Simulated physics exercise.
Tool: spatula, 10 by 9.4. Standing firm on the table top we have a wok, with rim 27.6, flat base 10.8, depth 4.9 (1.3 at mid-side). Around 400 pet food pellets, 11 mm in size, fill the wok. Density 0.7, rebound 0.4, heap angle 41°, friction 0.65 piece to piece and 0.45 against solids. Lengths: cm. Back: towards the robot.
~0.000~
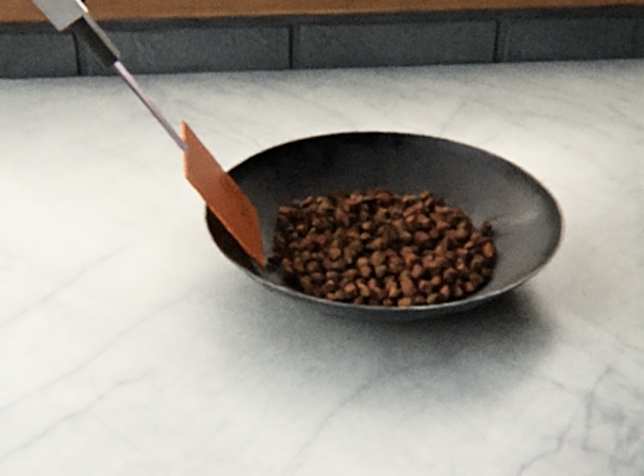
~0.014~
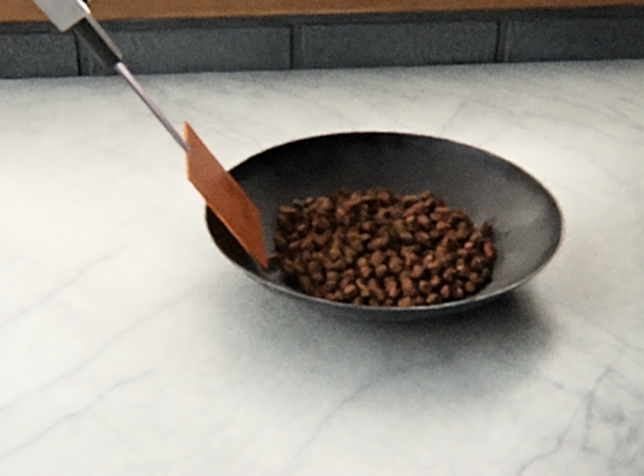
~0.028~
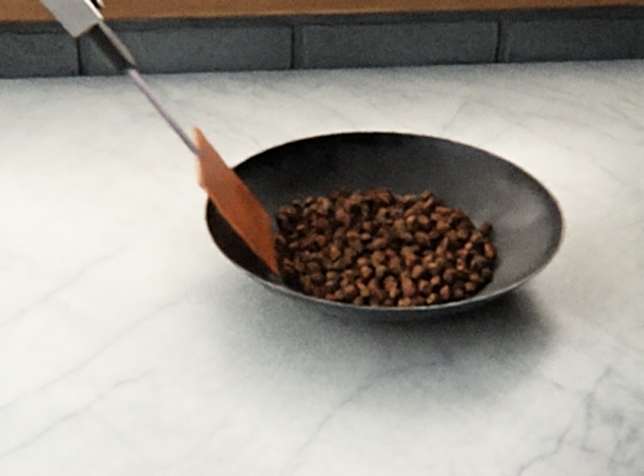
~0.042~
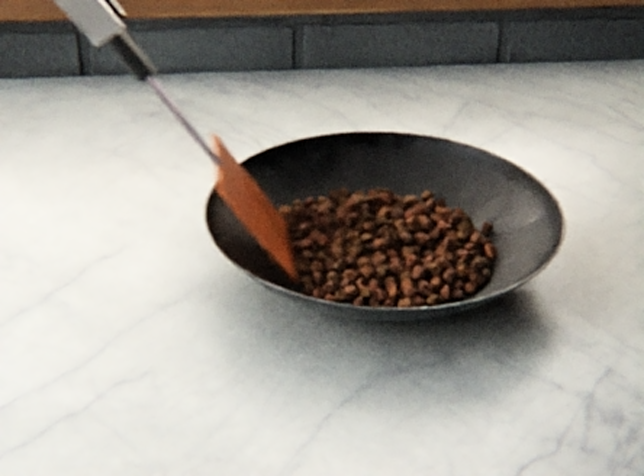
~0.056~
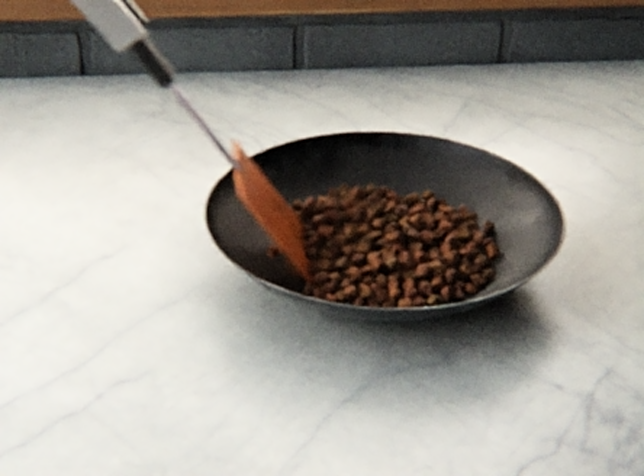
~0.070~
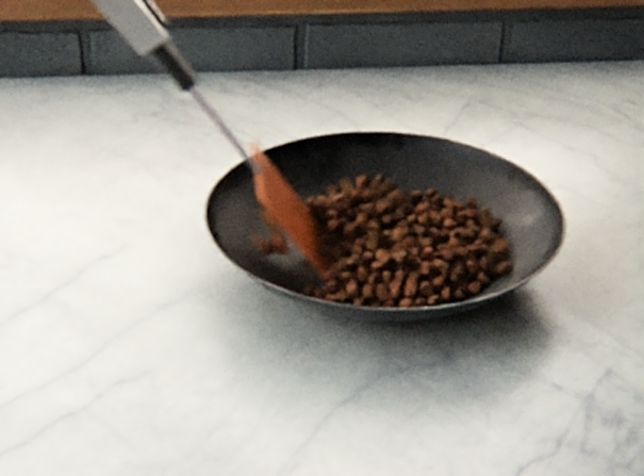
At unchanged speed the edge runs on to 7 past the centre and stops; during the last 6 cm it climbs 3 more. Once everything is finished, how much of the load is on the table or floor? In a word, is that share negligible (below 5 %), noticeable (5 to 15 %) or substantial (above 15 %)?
In a word, substantial.
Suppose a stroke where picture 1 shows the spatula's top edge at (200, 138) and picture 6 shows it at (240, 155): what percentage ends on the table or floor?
My guess would be close to 5 per cent.
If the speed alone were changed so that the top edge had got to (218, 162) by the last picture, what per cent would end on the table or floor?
About 5 percent.
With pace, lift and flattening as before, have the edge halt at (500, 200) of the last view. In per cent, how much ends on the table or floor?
Approximately 45 per cent, I reckon.
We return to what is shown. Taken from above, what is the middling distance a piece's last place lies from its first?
The figure is about 8 cm.
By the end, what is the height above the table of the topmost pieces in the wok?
Top of the heap: Roughly 5.5 cm above the table top.
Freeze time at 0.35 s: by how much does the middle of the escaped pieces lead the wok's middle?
Roughly 20 centimetres ahead.
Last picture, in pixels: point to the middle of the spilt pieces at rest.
(635, 248).
By 0.10 s, sloping 56°, highest piece 10 above the table; 402 in the wok, 1 on the blade or in flight.
By 0.14 s, sloping 56°, highest piece 14 above the table; 399 in the wok, 4 on the blade or in flight.
By 0.35 s, sloping 56°, highest piece 15 above the table; 301 in the wok, 86 on the table or floor, 16 on the blade or in flight.
By 1.40 s, sloping 56°, highest piece 6 above the table; 300 in the wok, 103 on the table or floor.
Final count, 300 in the wok, 103 on the table or floor. That is 26 % on the table or floor.
